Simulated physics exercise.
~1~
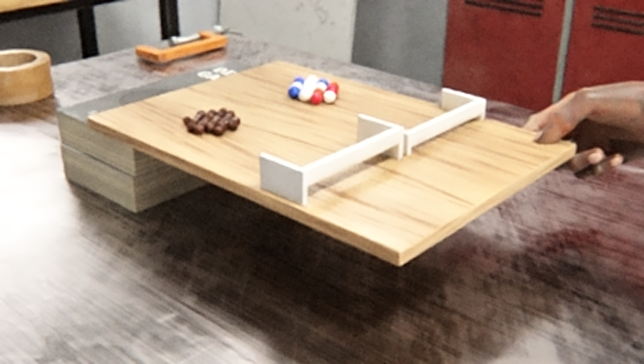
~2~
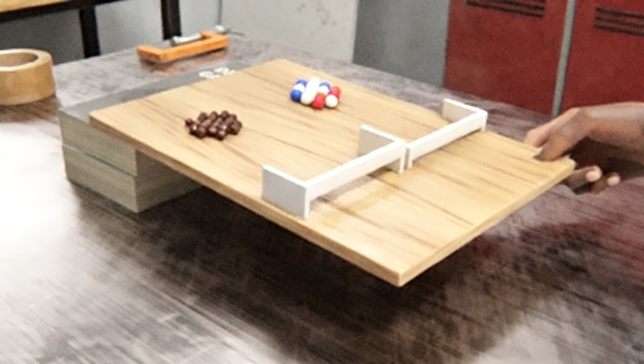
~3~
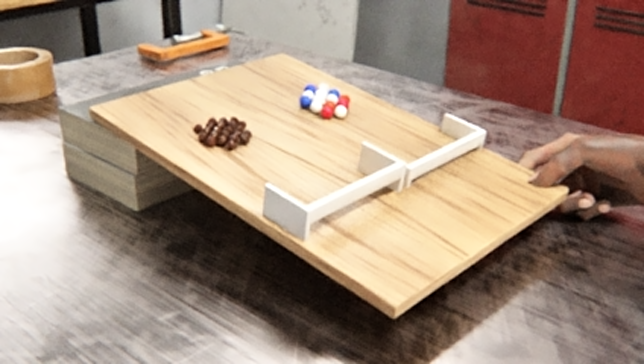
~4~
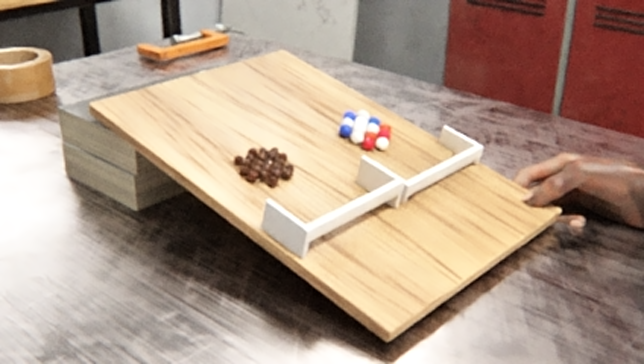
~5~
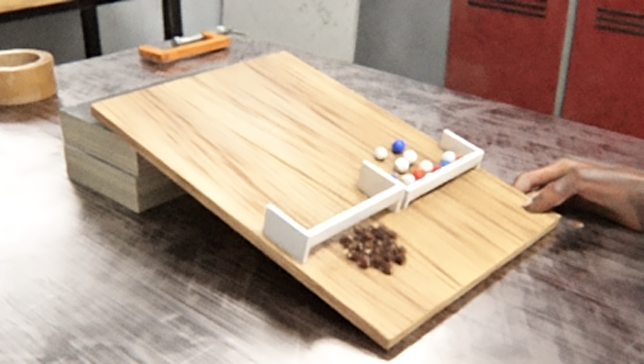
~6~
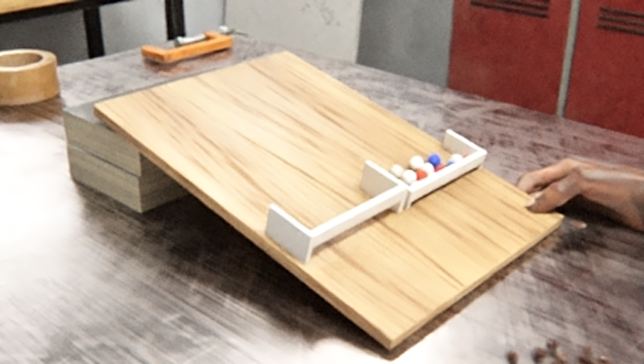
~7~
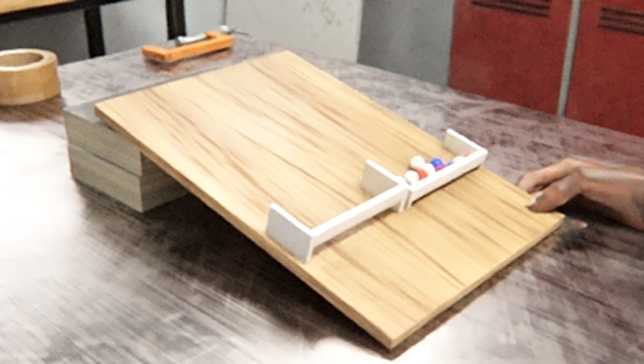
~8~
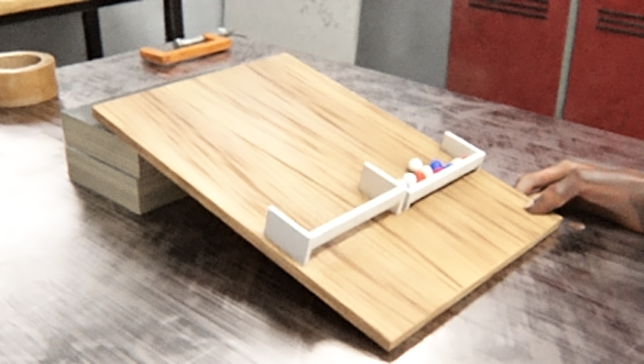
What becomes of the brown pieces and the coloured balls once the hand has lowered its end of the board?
The brown pieces in front get through the slot under their gate and leave the board. The red, white and blue balls at the back cannot fit through and stay gathered behind their gate.
At the start, a wooden board lies with its left end on a stack of books while a hand holds up its right end, with a cluster of small brown pieces near the front and a group of red, white and blue balls behind. The hand lowers its end, and the board slopes more steeply. Both groups begin sliding down toward the white gates. The brown pieces pass through the front gate, while the balls stop against the back one. The brown pieces then run off the board and out of view, leaving the balls gathered behind their gate.
